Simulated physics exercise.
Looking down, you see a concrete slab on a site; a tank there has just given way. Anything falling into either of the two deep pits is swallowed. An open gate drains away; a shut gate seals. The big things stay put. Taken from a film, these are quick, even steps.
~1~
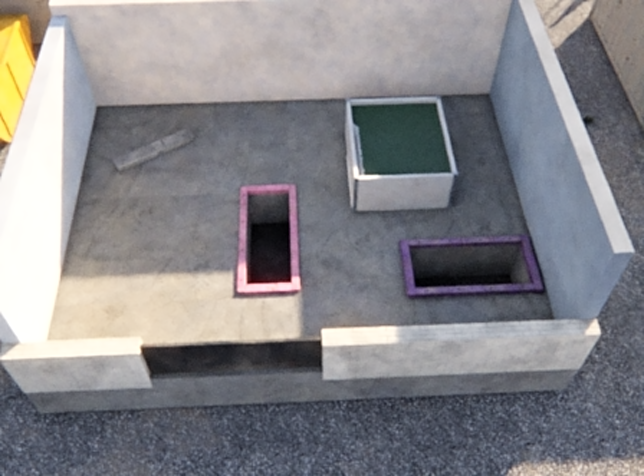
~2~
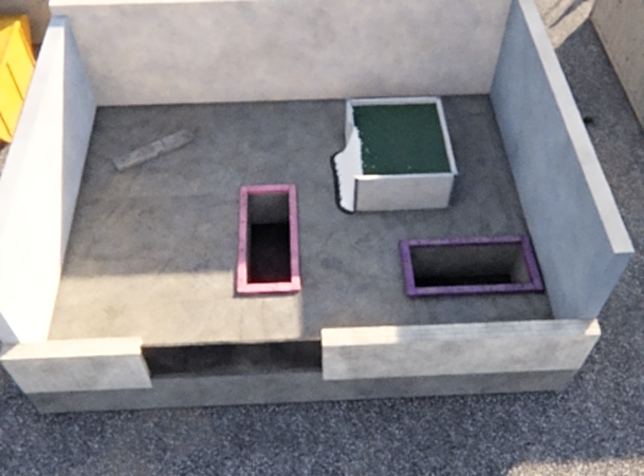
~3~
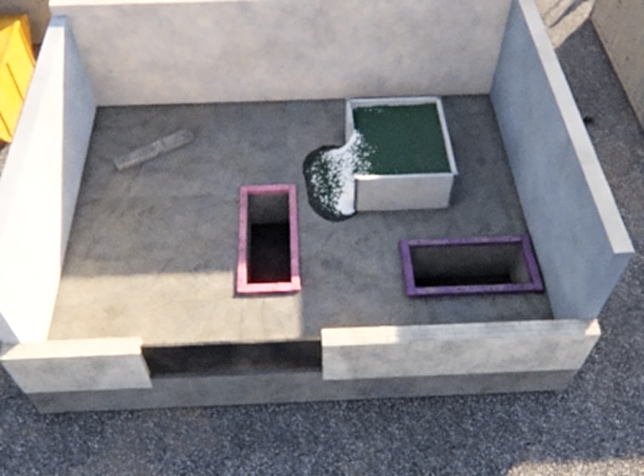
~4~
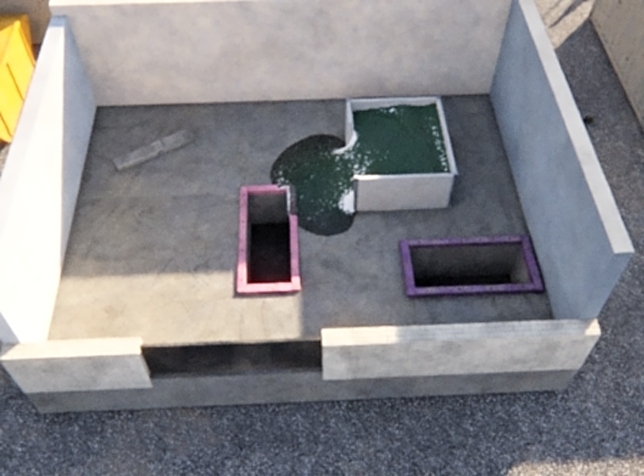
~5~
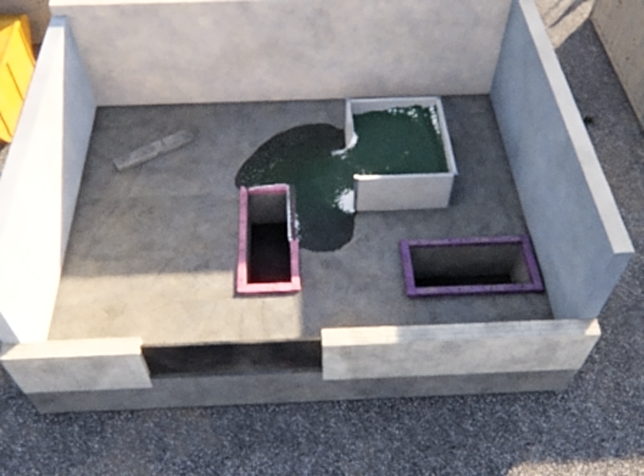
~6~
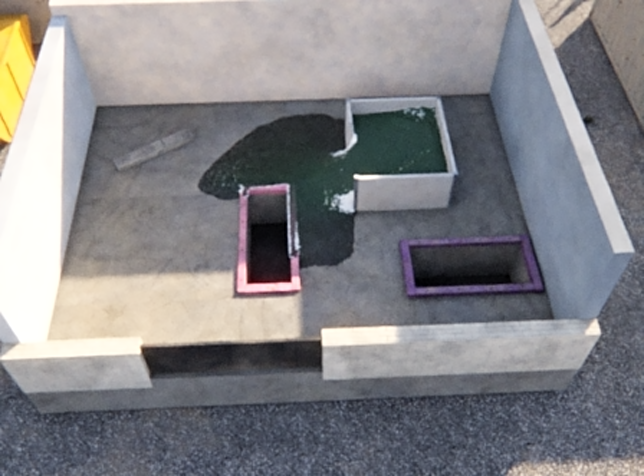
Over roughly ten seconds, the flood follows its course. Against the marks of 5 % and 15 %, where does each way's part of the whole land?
The gate gets a mere sliver - short of five per cent; the purple pit gets a mere sliver - short of five per cent; the pink pit gets a sizeable chunk - beyond fifteen per cent.
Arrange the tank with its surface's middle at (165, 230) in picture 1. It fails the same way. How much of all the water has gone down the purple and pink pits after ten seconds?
Within ten seconds the purple pit collects 6 percent of the total and the pink pit 0 percent.
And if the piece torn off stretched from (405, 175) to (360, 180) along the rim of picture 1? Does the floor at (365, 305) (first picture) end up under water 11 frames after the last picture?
Check at the given point: Inundated.
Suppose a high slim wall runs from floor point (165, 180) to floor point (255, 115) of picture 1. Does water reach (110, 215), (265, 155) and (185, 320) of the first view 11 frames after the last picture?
First submerged, second submerged, third spared.
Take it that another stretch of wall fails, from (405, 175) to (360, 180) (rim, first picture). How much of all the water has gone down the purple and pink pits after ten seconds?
Approximately, purple takes 8 % and pink takes 4 %.
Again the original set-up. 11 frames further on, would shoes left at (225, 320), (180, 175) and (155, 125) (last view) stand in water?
Point 1: Unwetted; point 2: Inundated; point 3: Inundated.
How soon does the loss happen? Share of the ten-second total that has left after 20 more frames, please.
My reading is near 85 per cent.
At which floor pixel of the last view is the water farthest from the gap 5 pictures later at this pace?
Near (84, 171).
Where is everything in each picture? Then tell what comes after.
The first frame shows the water tank at (399, 139) is whole and still.
In the second frame, water pours out at (354, 172) and has run to (340, 154).
In the third frame, the front is at (309, 160), out from the gap at (354, 173).
In the fourth frame, water pours out at (354, 174) and has run to (275, 172).
In the fifth frame, the front is at (240, 178), out from the gap at (354, 174).
In the sixth frame, the front is at (205, 182), out from the gap at (354, 174).
A moment on, water covers 25 % of the floor; the gate 0 %, the purple pit 0 %, the pink pit 14 %.
Next, water covers 35 % of the floor; the gate 0 %, the purple pit 0 %, the pink pit 25 %.
Then, water covers 45 % of the floor; the gate 0 %, the purple pit 0 %, the pink pit 32 %.
Later, water covers 60 % of the floor; the gate 0 %, the purple pit 0 %, the pink pit 36 %.
In the end, water covers 85 % of the floor; the gate 0 %, the purple pit 0 %, the pink pit 37 %.
